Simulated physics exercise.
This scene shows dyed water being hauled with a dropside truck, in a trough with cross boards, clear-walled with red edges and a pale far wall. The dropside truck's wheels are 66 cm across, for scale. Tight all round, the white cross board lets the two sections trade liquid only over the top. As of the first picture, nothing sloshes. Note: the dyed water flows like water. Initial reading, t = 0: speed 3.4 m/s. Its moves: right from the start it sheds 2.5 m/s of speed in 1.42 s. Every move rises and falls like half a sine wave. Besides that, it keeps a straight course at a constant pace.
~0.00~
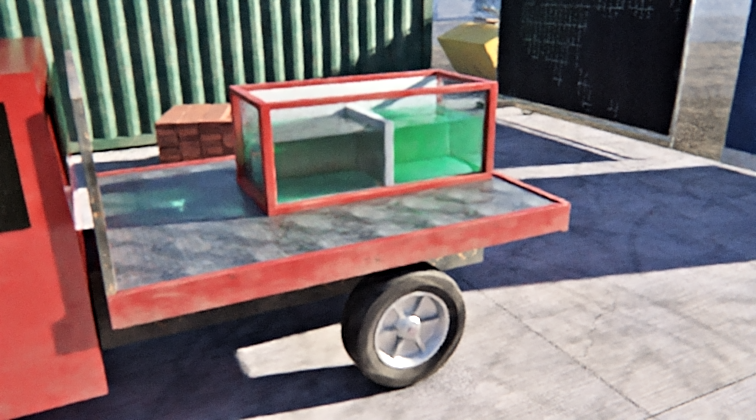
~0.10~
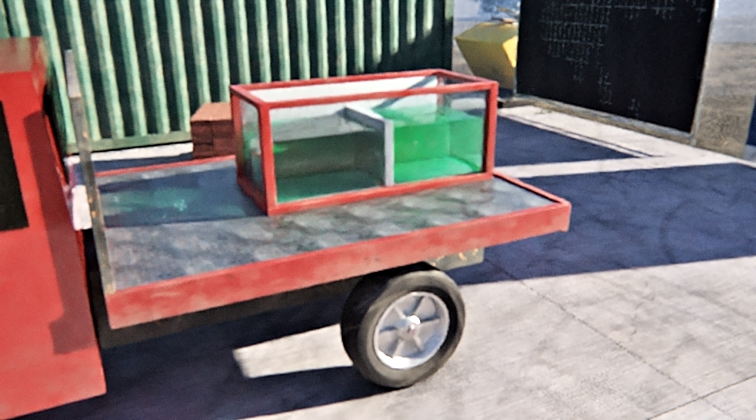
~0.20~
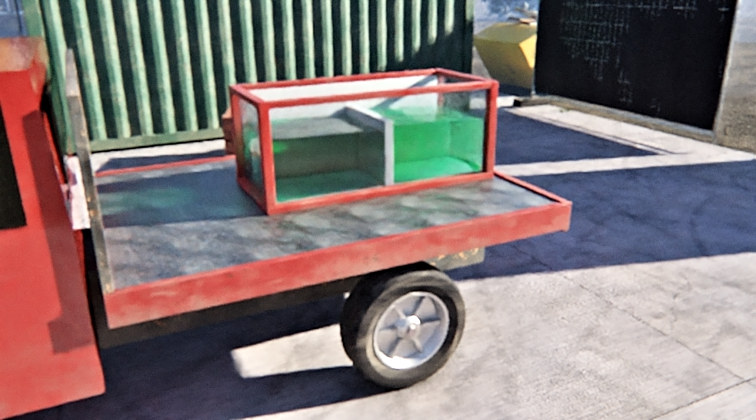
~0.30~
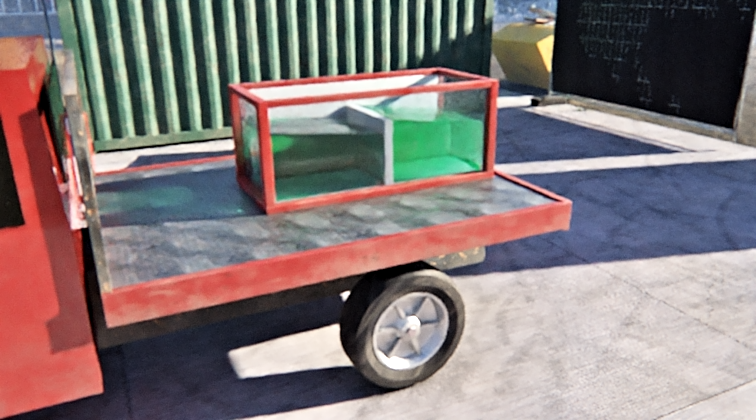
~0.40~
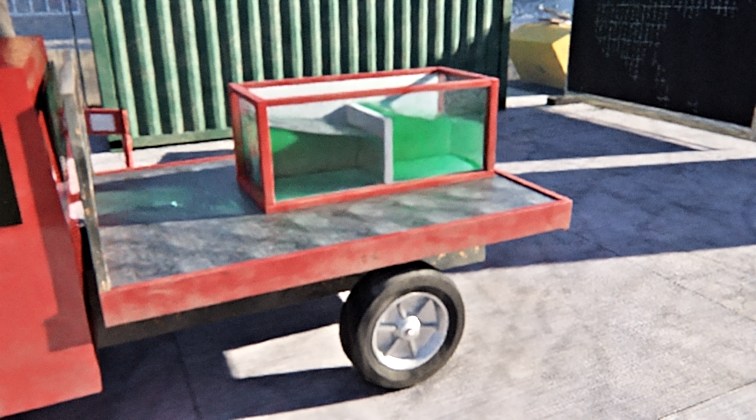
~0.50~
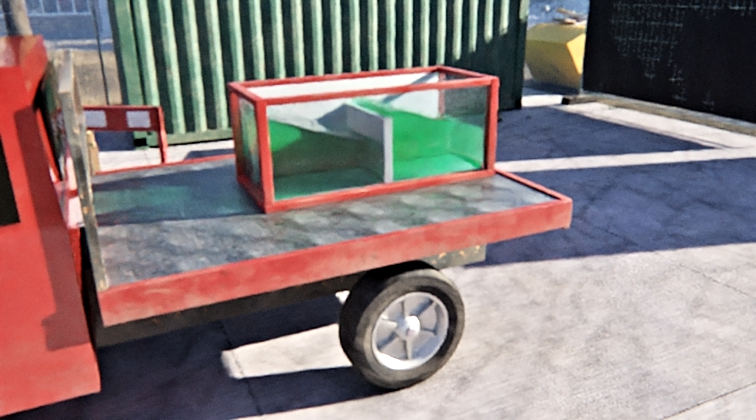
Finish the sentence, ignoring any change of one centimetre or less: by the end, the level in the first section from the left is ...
... higher than before.
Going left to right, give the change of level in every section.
Going from the left, it's 2 up and then 2 down.
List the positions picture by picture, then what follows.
Levels, left to right, (325, 133), (437, 120); board top at (389, 123); the front is on the left, levels are read along the near wall; a wheel hub at (417, 335), in the first picture.
Levels, left to right, (324, 133), (437, 120), in the second picture.
Levels, left to right, (324, 132), (438, 119), in the third picture.
Levels, left to right, (324, 131), (438, 119), in the fourth picture.
Levels, left to right, (323, 131), (437, 118), in the fifth picture.
Levels, left to right, (323, 131), (437, 118); a wheel hub at (415, 336), in the sixth picture.
By 0.90 s the sections hold 34, 31 cm, left to right.
By 1.40 s the sections hold 35, 31 cm, left to right.
By 2.00 s the sections hold 35, 31 cm, left to right.
By 4.41 s the sections hold 35, 31 cm, left to right.
